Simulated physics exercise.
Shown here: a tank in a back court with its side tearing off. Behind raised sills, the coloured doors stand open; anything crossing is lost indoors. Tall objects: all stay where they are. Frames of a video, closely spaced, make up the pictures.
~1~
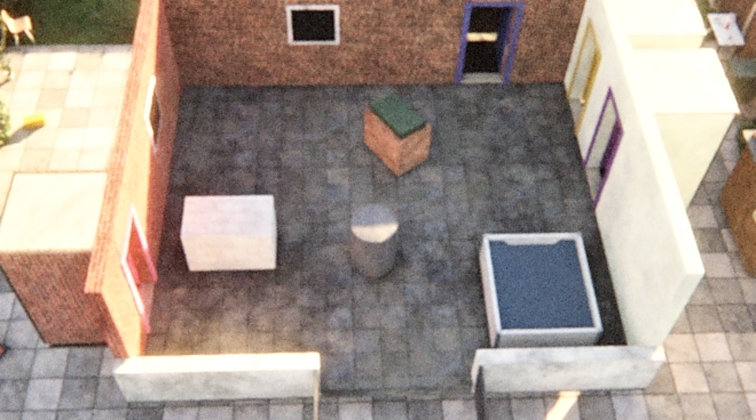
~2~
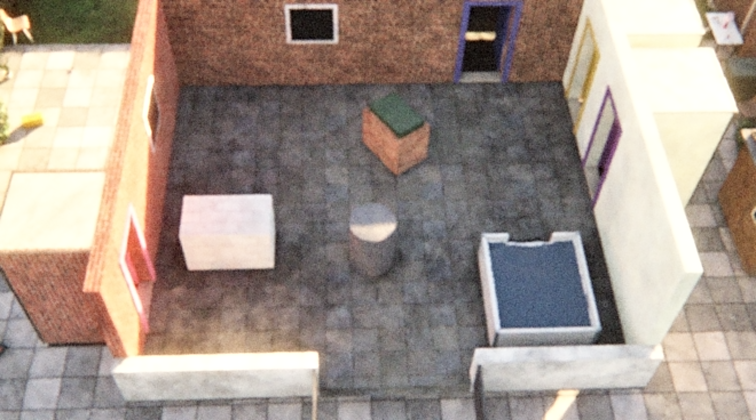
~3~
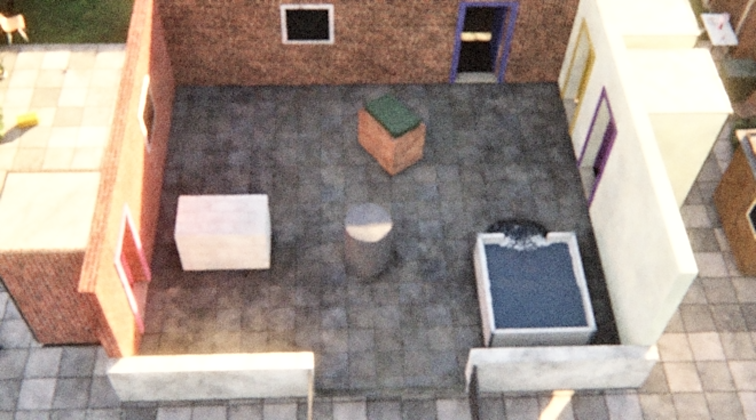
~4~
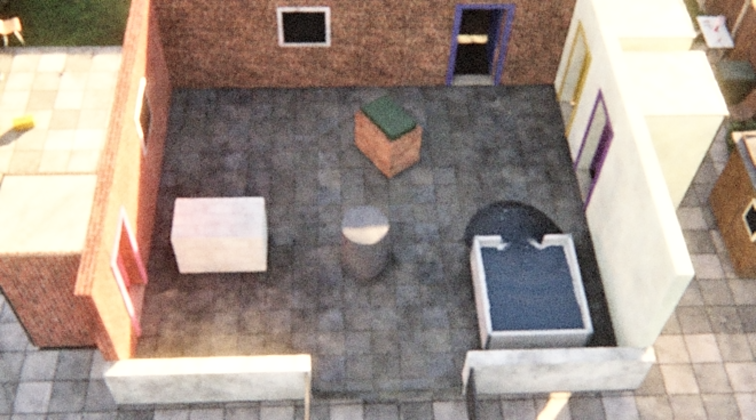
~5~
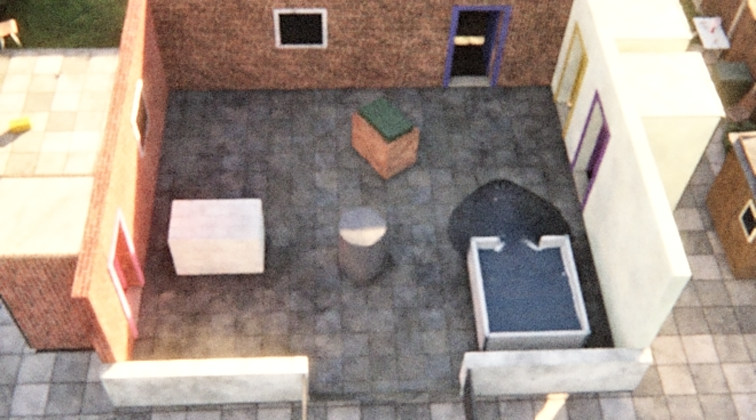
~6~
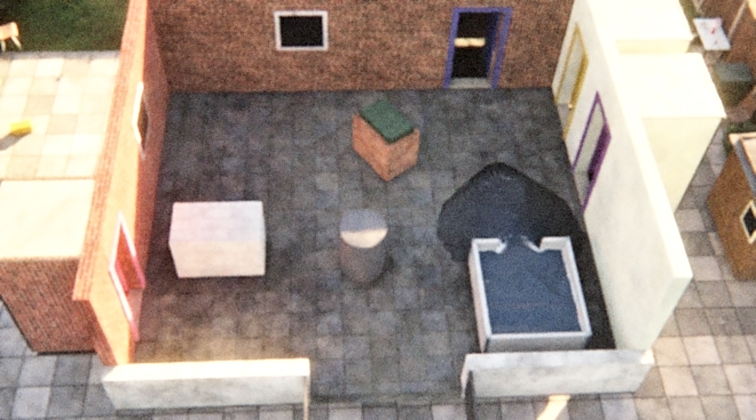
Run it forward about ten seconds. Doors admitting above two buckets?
My prediction: Yellow door: Past the limit; purple door: Inside the limit; pink door: Inside the limit; blue door: Past the limit.
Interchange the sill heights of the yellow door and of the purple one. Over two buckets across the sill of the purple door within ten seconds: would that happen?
Note: Purple door ends up above the limit.
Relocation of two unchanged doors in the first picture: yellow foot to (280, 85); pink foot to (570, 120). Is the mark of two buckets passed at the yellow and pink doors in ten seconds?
Note: Yellow does not reach the limit, pink beats the limit.
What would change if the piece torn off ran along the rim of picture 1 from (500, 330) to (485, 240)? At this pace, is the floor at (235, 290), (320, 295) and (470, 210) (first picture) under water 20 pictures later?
Result, in sequence: Sodden, sodden, spared by the spill.
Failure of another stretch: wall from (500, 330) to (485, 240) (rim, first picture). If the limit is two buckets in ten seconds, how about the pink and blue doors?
As I see it, the pink one breaks the limit and the blue one stays within bounds.
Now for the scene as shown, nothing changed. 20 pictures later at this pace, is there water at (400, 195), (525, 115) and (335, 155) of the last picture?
The three points read soaked through, soaked through and clear.
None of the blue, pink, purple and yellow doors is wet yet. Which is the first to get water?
If you ask me, it's the one in purple.
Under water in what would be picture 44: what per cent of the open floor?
It comes to roughly 45 in a hundred.
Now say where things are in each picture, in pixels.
The first picture shows the water tank at (540, 284) is whole and still.
In the second picture, the front is at a hidden place, out from the gap on the water tank's far side.
In the third picture, water pours out on the water tank's far side and has run to (498, 225).
In the fourth picture, water pours out on the water tank's far side and has run to (504, 204).
In the fifth picture, the front is at (494, 184), out from the gap on the water tank's far side.
In the sixth picture, the front is at (497, 166), out from the gap on the water tank's far side.
A moment on, water covers 20 % of the floor; the yellow door not reached, the purple door wet at the sill, nothing in, the pink door not reached, the blue door not reached.
Next, water covers 30 % of the floor; the yellow door wet at the sill, nothing in, the purple door under two buckets in, the pink door not reached, the blue door under two buckets in.
Then, water covers 30 % of the floor; the yellow door under two buckets in, the purple door under two buckets in, the pink door not reached, the blue door over two buckets in.
Later, water covers 45 % of the floor; the yellow door over two buckets in, the purple door under two buckets in, the pink door not reached, the blue door over two buckets in.
In the end, water covers 65 % of the floor; the yellow door over two buckets in, the purple door under two buckets in, the pink door wet at the sill, nothing in, the blue door over two buckets in.
